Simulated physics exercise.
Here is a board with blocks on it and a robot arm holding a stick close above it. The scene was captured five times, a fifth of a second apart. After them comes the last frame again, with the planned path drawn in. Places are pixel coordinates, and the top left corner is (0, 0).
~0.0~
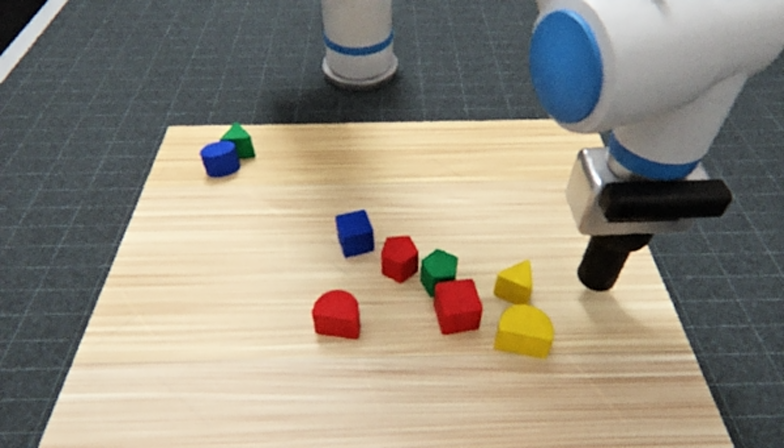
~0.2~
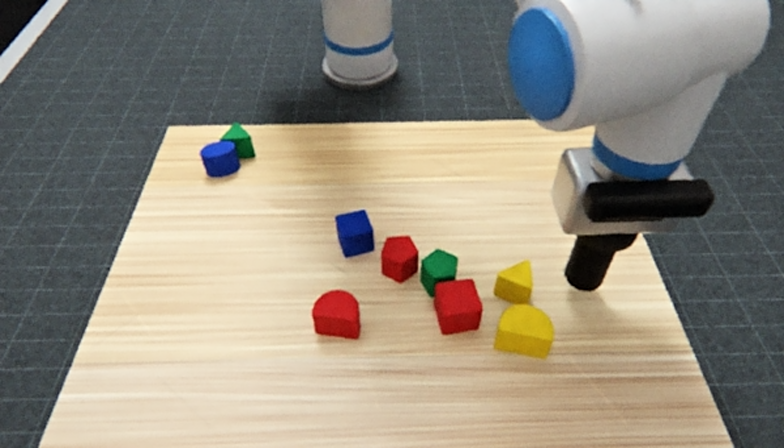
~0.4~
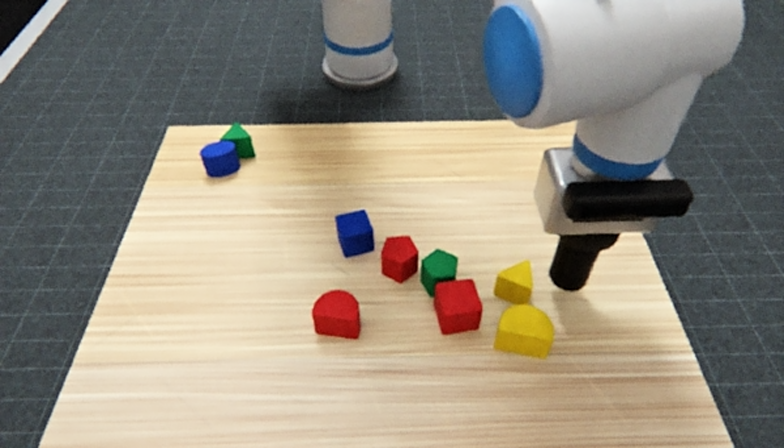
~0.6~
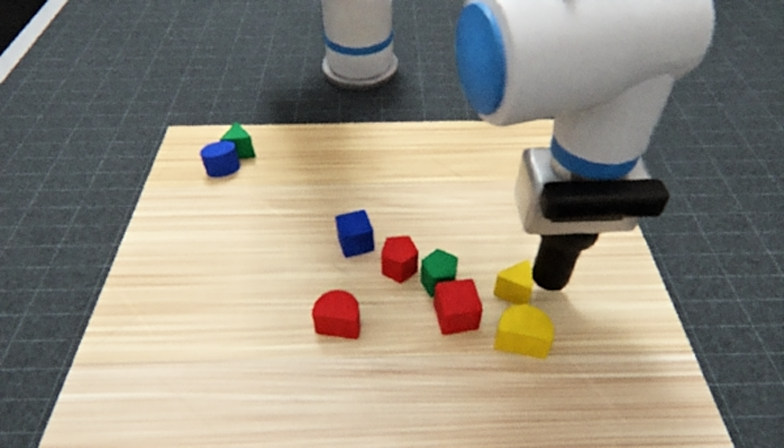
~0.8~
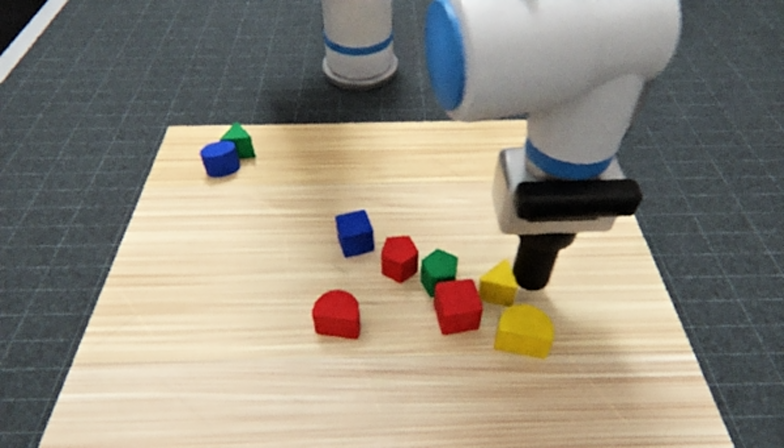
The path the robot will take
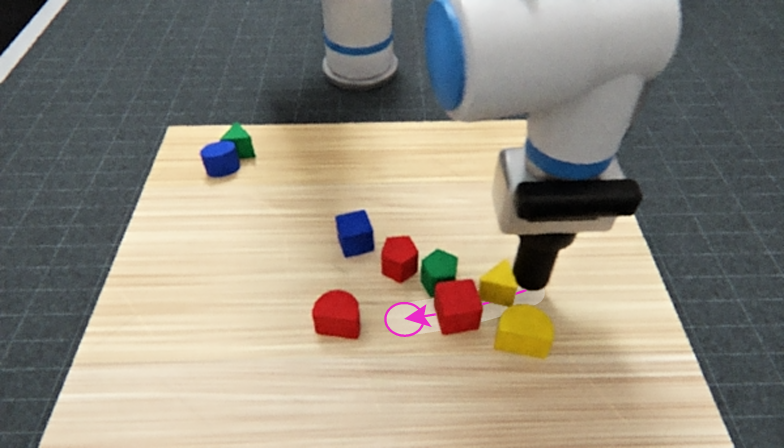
On a wooden board scattered with colored blocks, a robot arm moves its black stick left, nudging the yellow triangular block slightly left.
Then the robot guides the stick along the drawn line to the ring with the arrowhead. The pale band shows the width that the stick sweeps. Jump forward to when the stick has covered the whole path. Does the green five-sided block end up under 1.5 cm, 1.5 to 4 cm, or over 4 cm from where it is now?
It slides somewhere between 1.5 and 4 cm.
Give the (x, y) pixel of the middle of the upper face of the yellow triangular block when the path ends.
Located at (386, 278).
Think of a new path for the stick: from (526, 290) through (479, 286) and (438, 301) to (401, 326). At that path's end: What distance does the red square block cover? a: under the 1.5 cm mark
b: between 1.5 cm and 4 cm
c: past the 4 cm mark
c: Past the 4 cm mark.
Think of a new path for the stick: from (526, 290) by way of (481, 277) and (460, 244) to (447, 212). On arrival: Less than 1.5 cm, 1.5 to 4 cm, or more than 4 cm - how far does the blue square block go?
It's set to move under 1.5 cm.
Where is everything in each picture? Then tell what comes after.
In the first picture, lower end of the stick (596, 277), tops of blocks, red five-sided block (400, 248), green five-sided block (441, 263), red square block (459, 296), yellow triangular block (519, 273).
In the second picture, stick (583, 277), blocks as before.
In the third picture, stick (568, 277), blocks as before.
In the fourth picture, stick (550, 276), blocks as before.
In the fifth picture, stick (530, 276), red five-sided block (400, 248), green five-sided block (441, 263), red square block (459, 296), yellow triangular block (501, 274).
The drawn path runs from (526, 290) over (488, 303) and (447, 312) to (404, 319).
What follows on the original path. One third of the way, stick (491, 289); green five-sided block (431, 260), turned 30° clockwise; red square block (444, 298), turned 45° anticlockwise; yellow triangular block (460, 276), turned 20° clockwise.
Two thirds of the way, stick (449, 299); red five-sided block (393, 241); green five-sided block (419, 258), turned 70° clockwise; red square block (413, 314), turned 50° anticlockwise; yellow triangular block (420, 281), turned 30° clockwise.
At the end, stick (405, 305); red five-sided block (393, 240); green five-sided block (418, 258), turned 75° clockwise; red square block (387, 331), turned 60° anticlockwise; yellow triangular block (386, 278), turned 70° clockwise.
